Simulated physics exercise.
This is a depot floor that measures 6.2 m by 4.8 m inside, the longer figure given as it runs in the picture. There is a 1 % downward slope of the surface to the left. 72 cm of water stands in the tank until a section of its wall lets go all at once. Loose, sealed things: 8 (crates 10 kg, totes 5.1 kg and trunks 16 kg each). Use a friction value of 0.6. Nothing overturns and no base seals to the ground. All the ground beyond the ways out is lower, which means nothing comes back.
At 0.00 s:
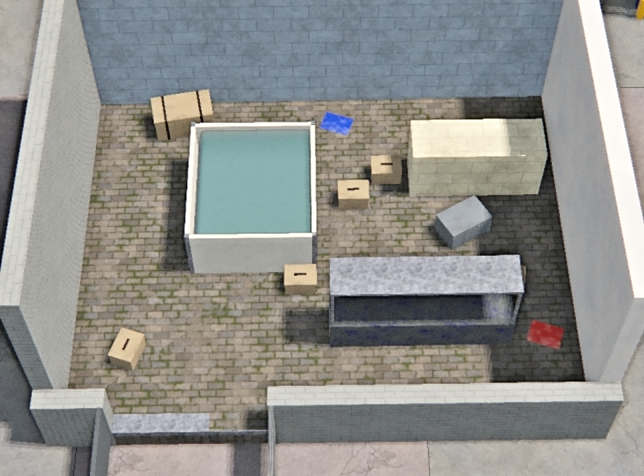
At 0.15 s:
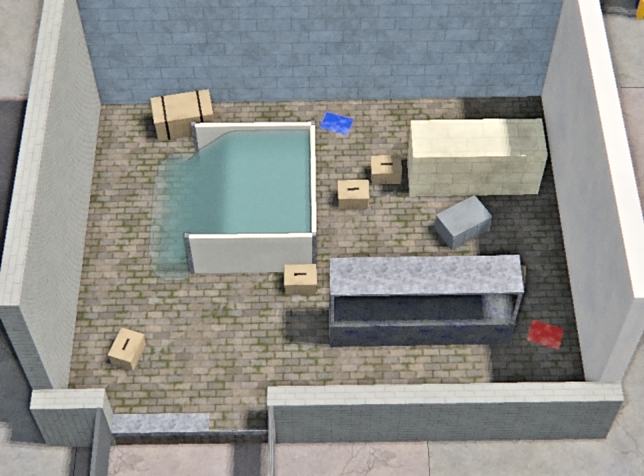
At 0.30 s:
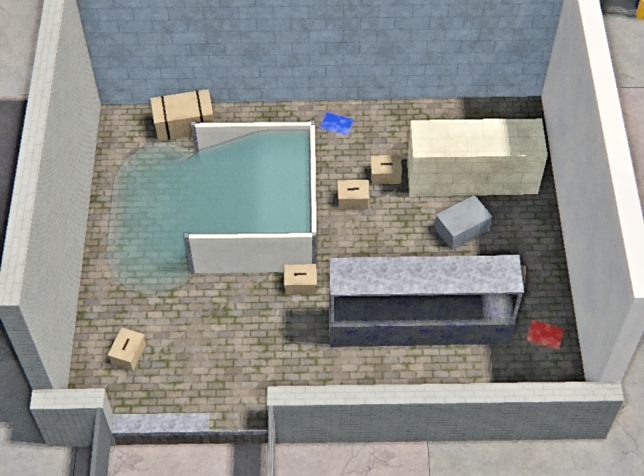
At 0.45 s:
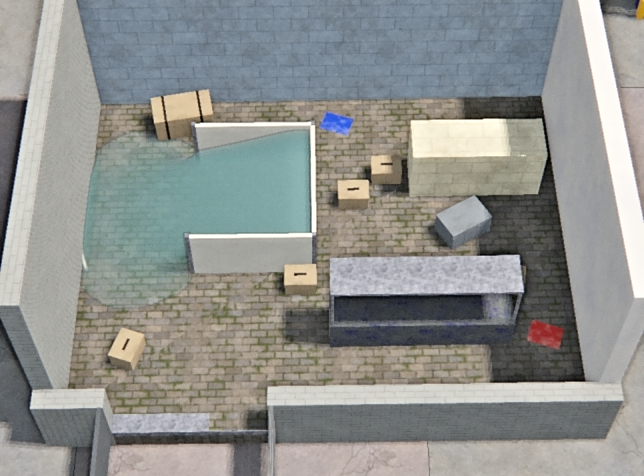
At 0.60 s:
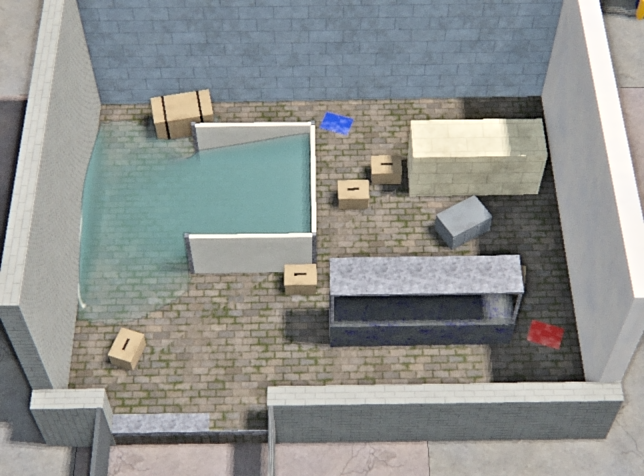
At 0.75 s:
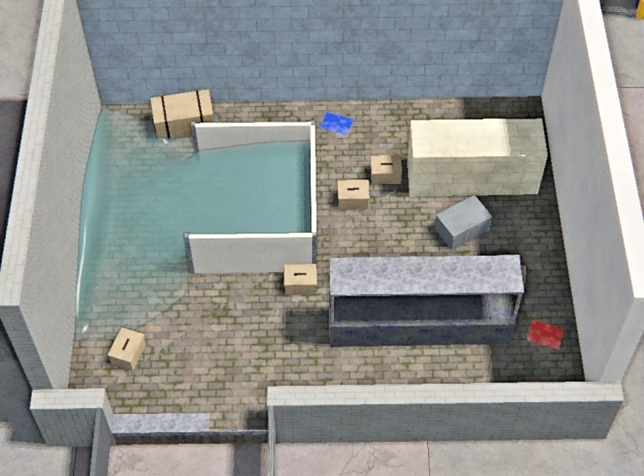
A walled, paved yard held a square tank of teal water among boxes and blocks; its left side disappeared, and the water poured out leftward, spread across the paving and reached the left wall.
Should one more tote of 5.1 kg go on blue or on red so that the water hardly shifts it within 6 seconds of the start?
On red.
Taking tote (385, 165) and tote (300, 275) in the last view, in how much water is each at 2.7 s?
I'd put it at 2 cm and 0 cm respectively.
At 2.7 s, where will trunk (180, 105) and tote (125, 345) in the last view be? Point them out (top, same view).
They should sit about (217, 127) and (251, 366) in the last view.
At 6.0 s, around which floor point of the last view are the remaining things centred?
I'd put it around (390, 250).
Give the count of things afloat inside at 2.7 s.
Total: 1.
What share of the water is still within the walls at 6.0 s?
I'd say some 76 percent hasn't gone yet.
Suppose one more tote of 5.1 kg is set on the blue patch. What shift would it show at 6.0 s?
About 250 cm.
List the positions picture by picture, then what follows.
In the first picture, a crate at (464, 216) rests on the ground; a tote at (510, 274), on the bottom; the blue patch at (337, 124); the red patch at (546, 335); water covers 2.5 m2; 0 of 8 have shifted.
In the second picture, a crate at (464, 216), on the bottom; a tote at (510, 274), on the bottom; the blue patch at (337, 124); the red patch at (546, 335); water covers 3.5 m2; 0 of 8 have shifted.
In the third picture, a crate at (464, 216) rests on the ground; a tote at (510, 274) rests on the ground; the blue patch at (337, 124); the red patch at (546, 335); 4.9 m2 under water; 0 of 8 have shifted.
In the fourth picture, a crate at (464, 216) rests on the ground; a tote at (510, 274) rests on the ground; the blue patch at (337, 124); the red patch at (546, 335); 6.1 m2 under water; 0 of 8 have shifted.
In the fifth picture, a crate at (464, 216) rests on the ground; a tote at (510, 274) rests on the ground; the blue patch at (337, 124); the red patch at (546, 335); water covers 6.5 m2; 0 of 8 have shifted.
In the sixth picture, a crate at (464, 216) rests on the ground; a tote at (510, 274), on the bottom; the blue patch at (337, 124); the red patch at (546, 335); water covers 6.9 m2; 0 of 8 have shifted.
After 1.2 s on blue it would be 0 cm off in 0 cm of water; on red it would be 0 cm off in 0 cm of water.
After 2.7 s on blue it would be 55 cm off in 5 cm of water; on red it would be 0 cm off in 0 cm of water.
After 4.2 s on blue it would be 263 cm off in 17 cm of water; on red it would be 0 cm off in 0 cm of water.
After 6.0 s on blue it would be 260 cm off in 13 cm of water; on red it would be 17 cm off in 6 cm of water.
